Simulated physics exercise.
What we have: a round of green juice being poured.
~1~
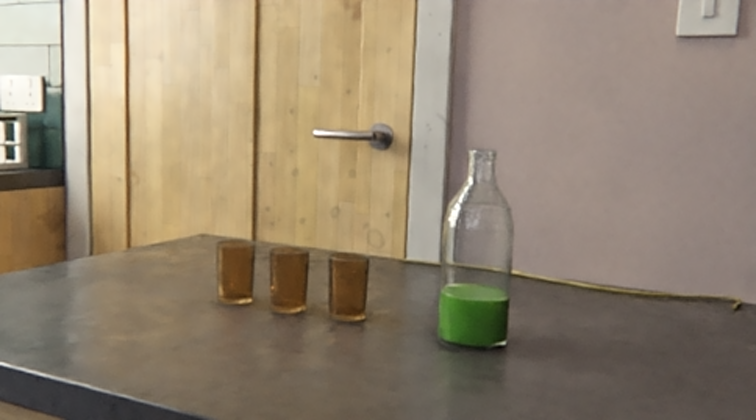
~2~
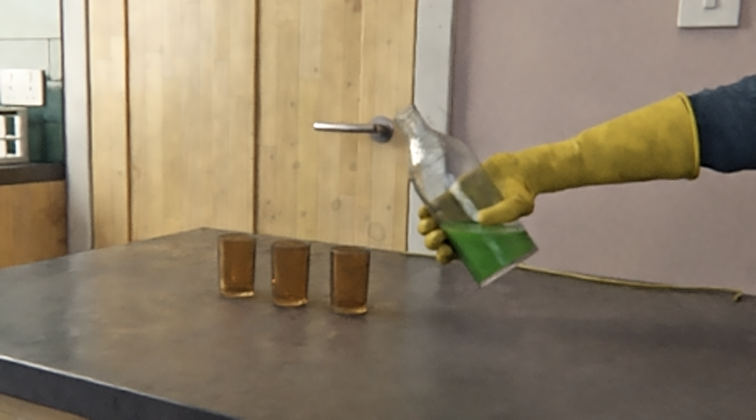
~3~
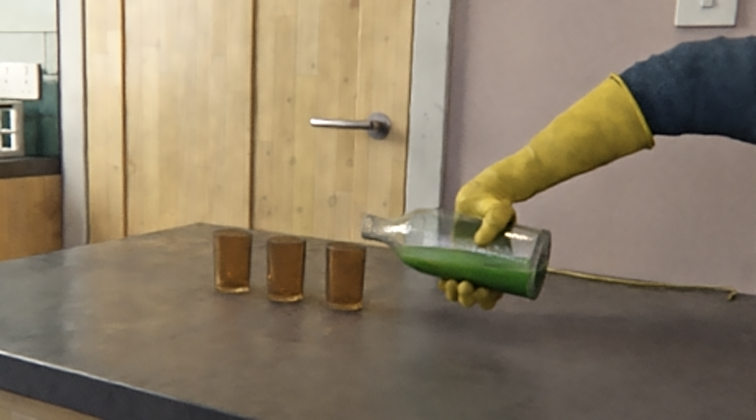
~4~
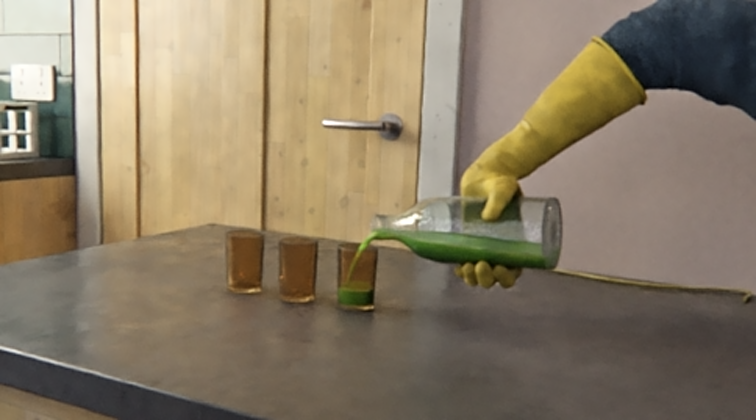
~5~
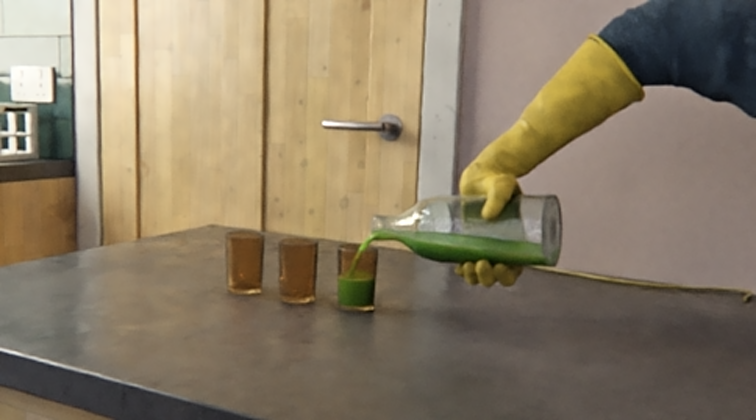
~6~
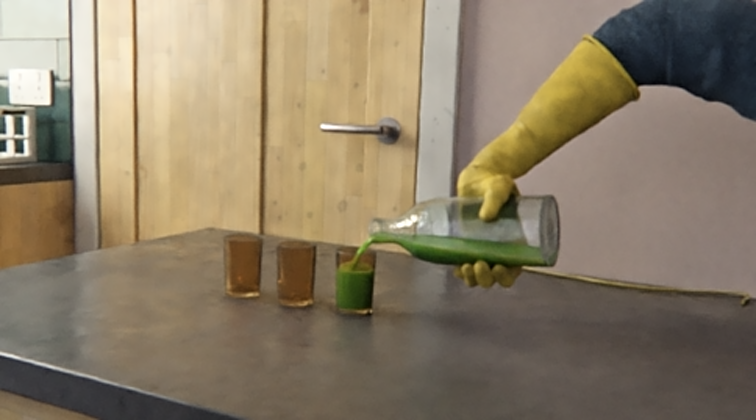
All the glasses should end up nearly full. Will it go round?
It does not stretch that far.
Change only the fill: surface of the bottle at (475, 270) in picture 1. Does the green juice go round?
In that case: Suffices.
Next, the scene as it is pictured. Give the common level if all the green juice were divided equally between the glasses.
Close to 75 %.
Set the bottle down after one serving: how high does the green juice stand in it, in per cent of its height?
About 15 per cent.
Soon after, the first is about three quarters full.
Later, the first is done and the bottle has about half of its load.
In the end, the bottle is empty with two filled and the next at about a third of a serving.
